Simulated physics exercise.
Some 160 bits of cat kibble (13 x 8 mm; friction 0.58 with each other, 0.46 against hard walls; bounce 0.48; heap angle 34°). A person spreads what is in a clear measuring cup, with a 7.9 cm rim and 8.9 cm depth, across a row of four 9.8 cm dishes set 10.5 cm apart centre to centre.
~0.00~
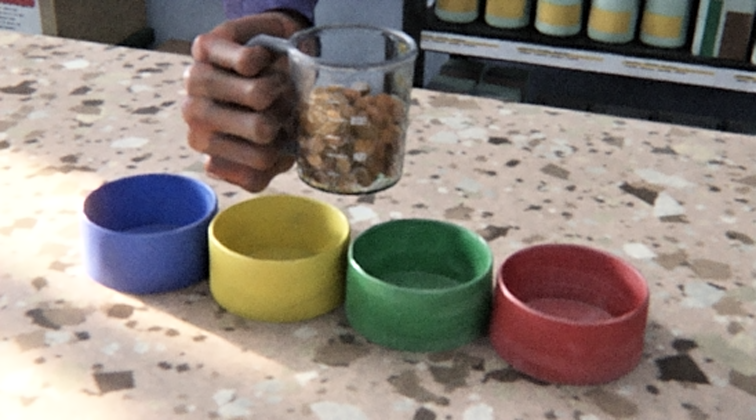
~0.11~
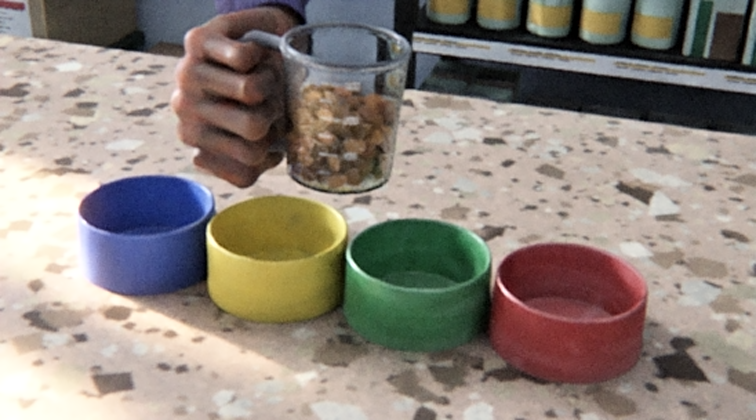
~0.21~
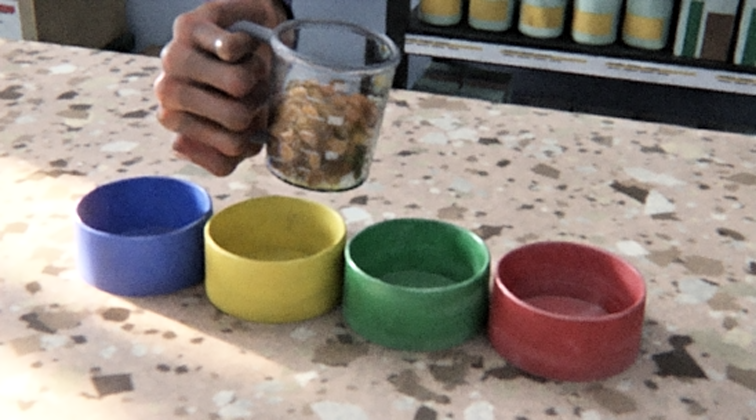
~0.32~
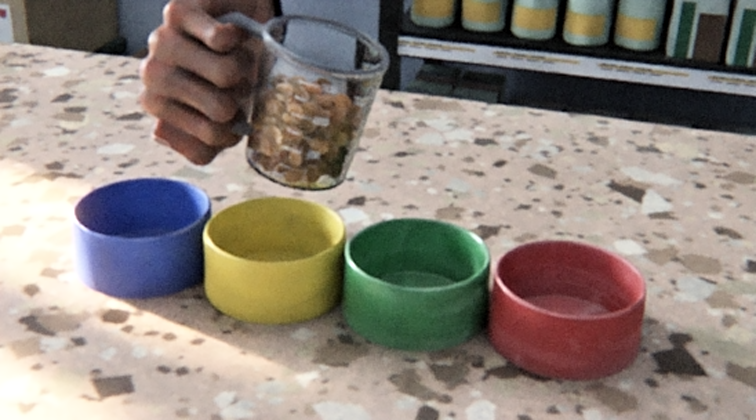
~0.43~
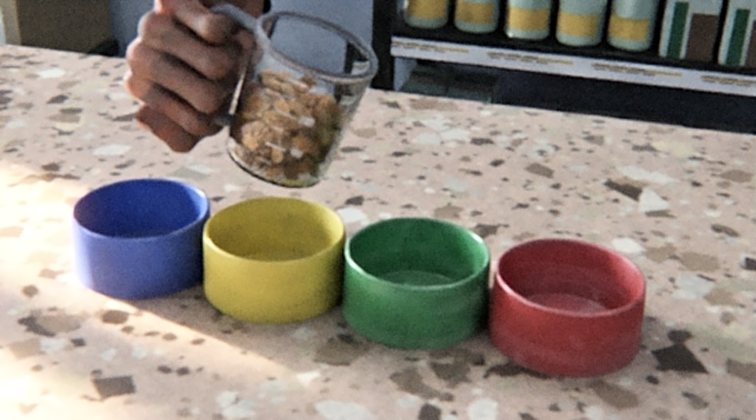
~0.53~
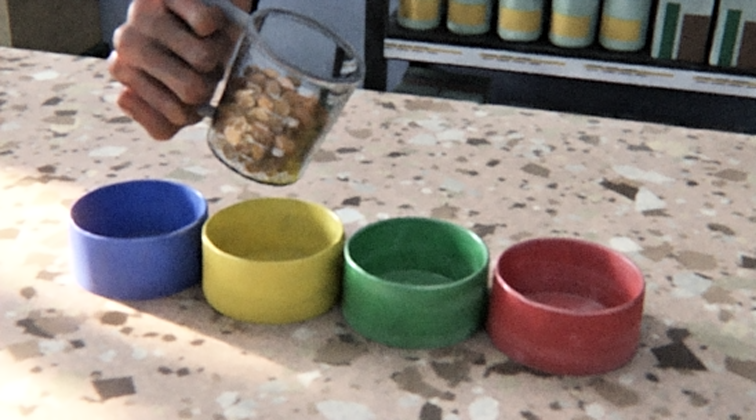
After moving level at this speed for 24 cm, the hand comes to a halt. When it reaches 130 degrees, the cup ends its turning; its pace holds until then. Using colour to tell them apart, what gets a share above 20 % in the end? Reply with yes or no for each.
Red: No, blue: Yes, green: No, yellow: No, counter: No.
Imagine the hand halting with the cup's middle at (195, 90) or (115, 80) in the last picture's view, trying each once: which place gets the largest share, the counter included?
Yellow, then blue.
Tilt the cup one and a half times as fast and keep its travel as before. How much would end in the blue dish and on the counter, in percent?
Shares: Blue 50, counter 20.
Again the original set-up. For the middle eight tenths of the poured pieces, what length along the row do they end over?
I'd put it near 6 cm.
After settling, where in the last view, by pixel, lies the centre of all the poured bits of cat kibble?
Centre at rest: Approx. (133, 237) px.
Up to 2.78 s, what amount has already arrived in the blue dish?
Share at that time: Approx. 100 per cent.
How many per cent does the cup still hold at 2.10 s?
Roughly 85 percent.
After 1.48 s, tilt 76 degrees; cup holds 100 %.
Then, at 2.10 s, tilt 109 degrees; cup holds 85 %, blue 15 %.
After 2.78 s, tilt 130 degrees; cup holds 0 %, blue 100 %.
In the end, at 3.2 s, red 0 %, blue 100 %, green 0 %, yellow 0 %, counter 0 %.
